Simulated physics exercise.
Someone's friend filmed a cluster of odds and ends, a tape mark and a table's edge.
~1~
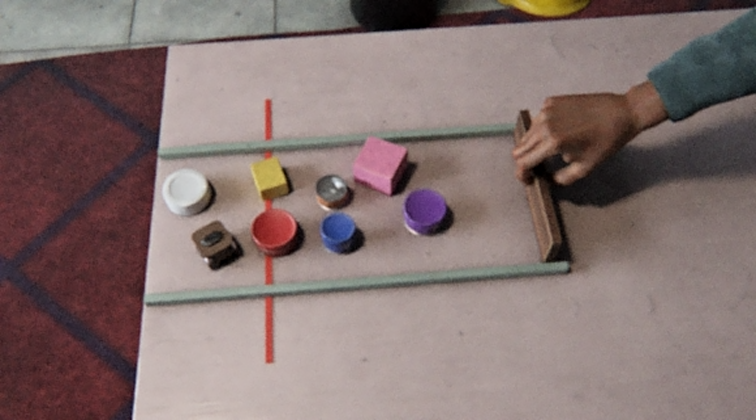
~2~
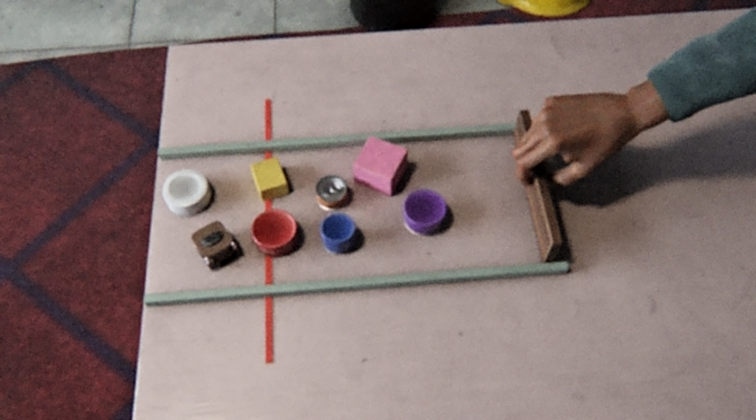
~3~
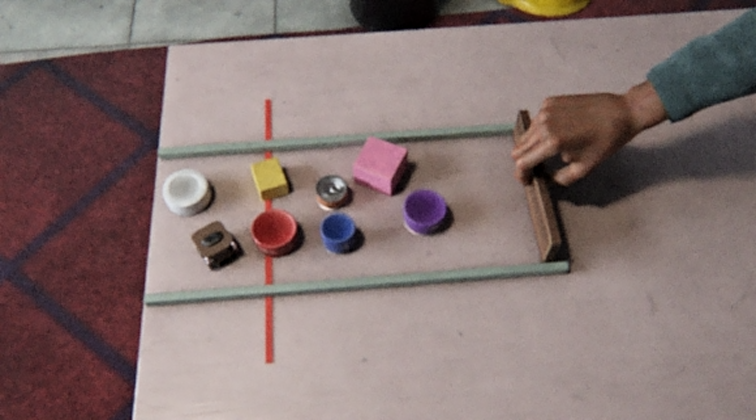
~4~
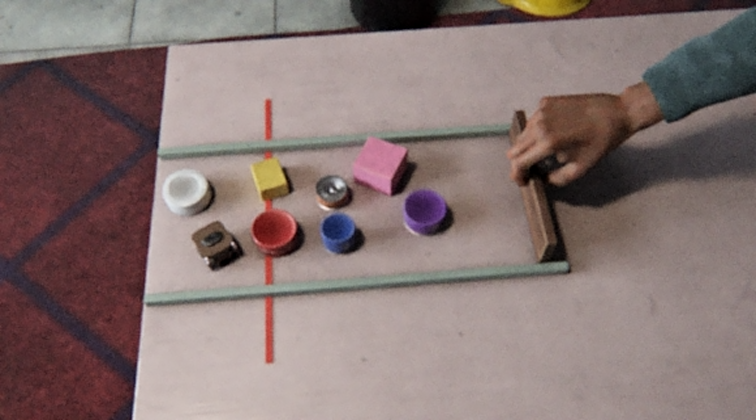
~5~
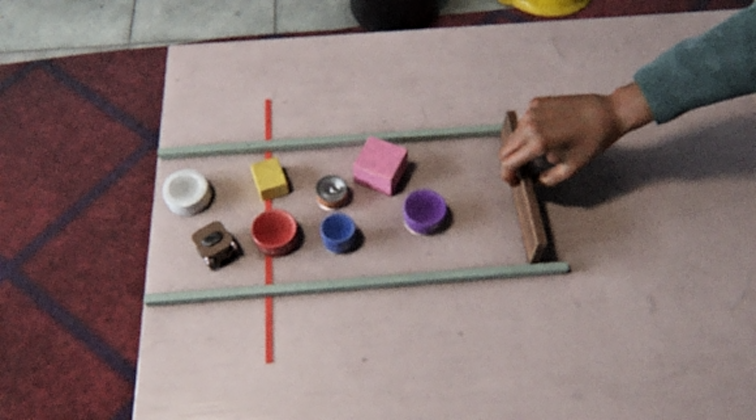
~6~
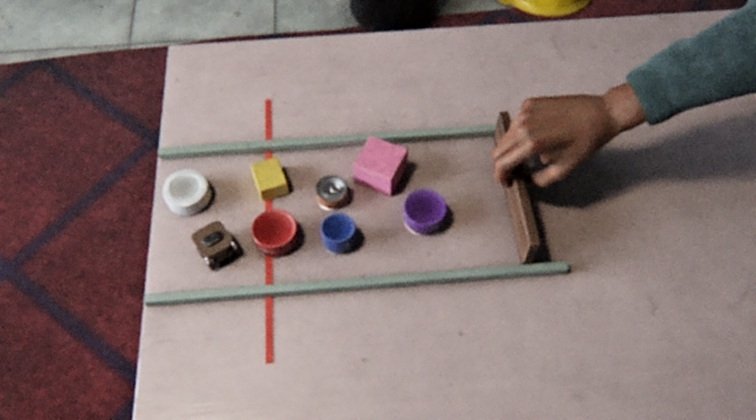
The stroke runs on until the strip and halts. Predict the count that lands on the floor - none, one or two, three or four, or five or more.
Dropped off the end are no pieces at all.
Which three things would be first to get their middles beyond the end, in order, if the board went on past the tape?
Order: White lid, then brown case, then yellow block.
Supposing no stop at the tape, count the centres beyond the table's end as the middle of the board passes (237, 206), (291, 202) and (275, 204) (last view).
In order of the places given, that's 2, 0 and 0.
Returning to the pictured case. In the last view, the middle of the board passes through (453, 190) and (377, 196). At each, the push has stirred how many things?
At the first spot 0, then 4.
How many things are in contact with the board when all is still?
In contact: 3.
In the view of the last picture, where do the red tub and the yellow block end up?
First: About (211, 260); second: About (211, 184).
Soon after, none off yet; white lid at rest near (187, 193); brown case at rest near (215, 245); yellow block at rest near (270, 179).
In the end, the number that fall off is zero.
